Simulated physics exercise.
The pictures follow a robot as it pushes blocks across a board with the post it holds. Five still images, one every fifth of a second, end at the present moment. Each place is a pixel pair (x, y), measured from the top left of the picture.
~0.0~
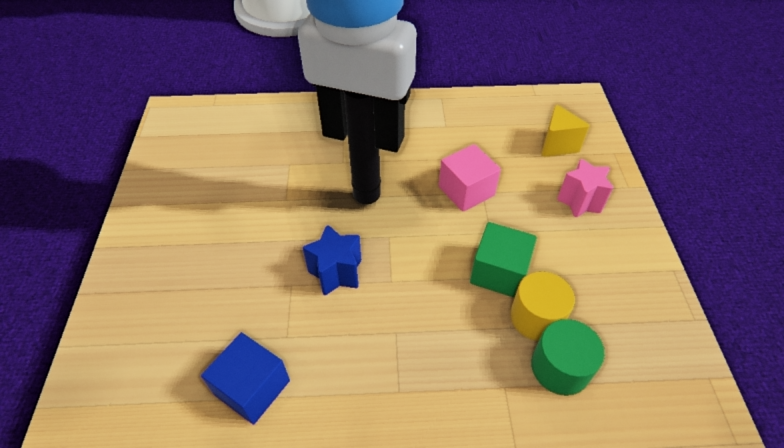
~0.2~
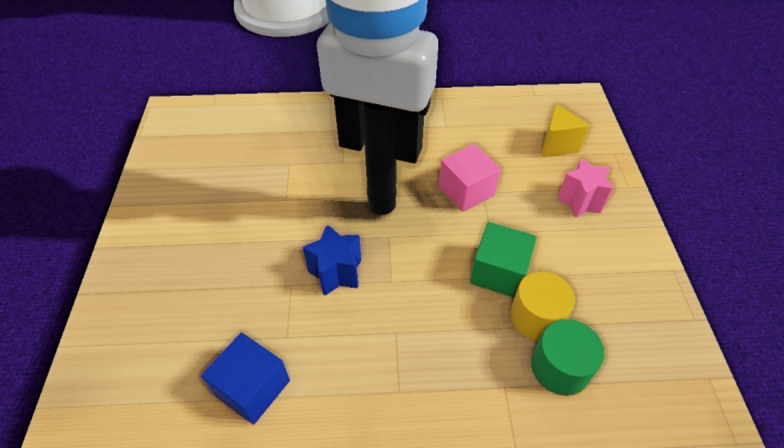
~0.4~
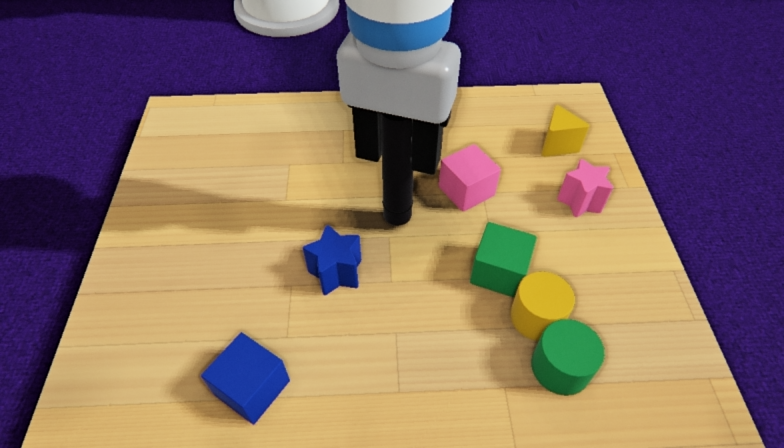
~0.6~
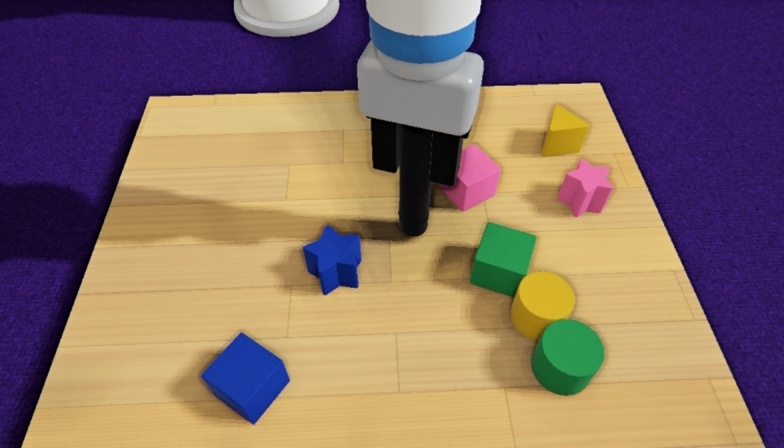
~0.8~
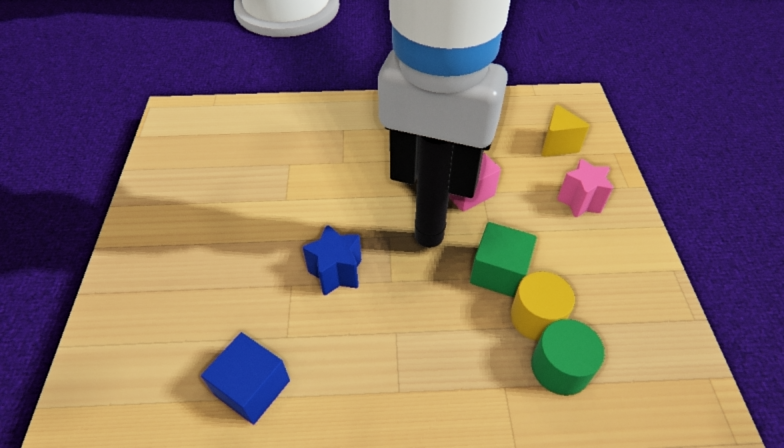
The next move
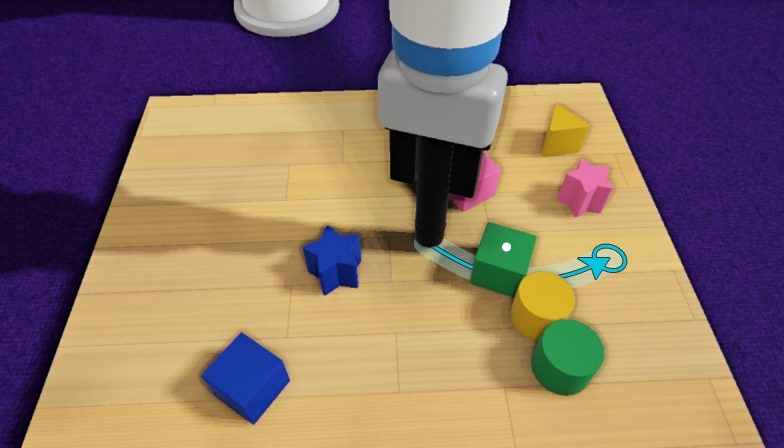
The video shows a robot arm with a black post moving slowly rightward and toward the viewer over a wooden board, passing in front of a pink block, while the blue, green, yellow and pink blocks all stay still.
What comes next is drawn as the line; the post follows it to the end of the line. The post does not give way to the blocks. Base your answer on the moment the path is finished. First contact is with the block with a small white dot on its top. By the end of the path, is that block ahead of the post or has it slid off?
My answer is that the block with a small white dot on its top is still ahead.
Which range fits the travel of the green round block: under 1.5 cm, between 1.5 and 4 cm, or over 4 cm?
The answer is under 1.5 cm.
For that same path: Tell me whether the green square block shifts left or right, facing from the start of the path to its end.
Heads left.
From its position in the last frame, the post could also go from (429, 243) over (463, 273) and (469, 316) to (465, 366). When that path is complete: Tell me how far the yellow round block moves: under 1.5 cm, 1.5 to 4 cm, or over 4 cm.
It goes under 1.5 cm.
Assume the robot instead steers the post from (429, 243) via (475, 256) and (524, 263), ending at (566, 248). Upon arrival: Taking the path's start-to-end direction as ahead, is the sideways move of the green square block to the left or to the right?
It's set to shift right.
The line goes from (429, 243) through (486, 272) and (553, 278) to (610, 258); the dot is on the green square block.
The first path, step by step. One third of the way, post (488, 267); green square block (536, 251), turned 20° anticlockwise; yellow round block (559, 298); green round block (575, 351).
Two thirds of the way, post (556, 272); green square block (604, 246), turned 35° anticlockwise; yellow round block (561, 298); green round block (575, 352).
At the end, post (613, 252); pink square block unmoved; green square block (665, 233), turned 15° anticlockwise; yellow round block (561, 298); green round block (575, 352).
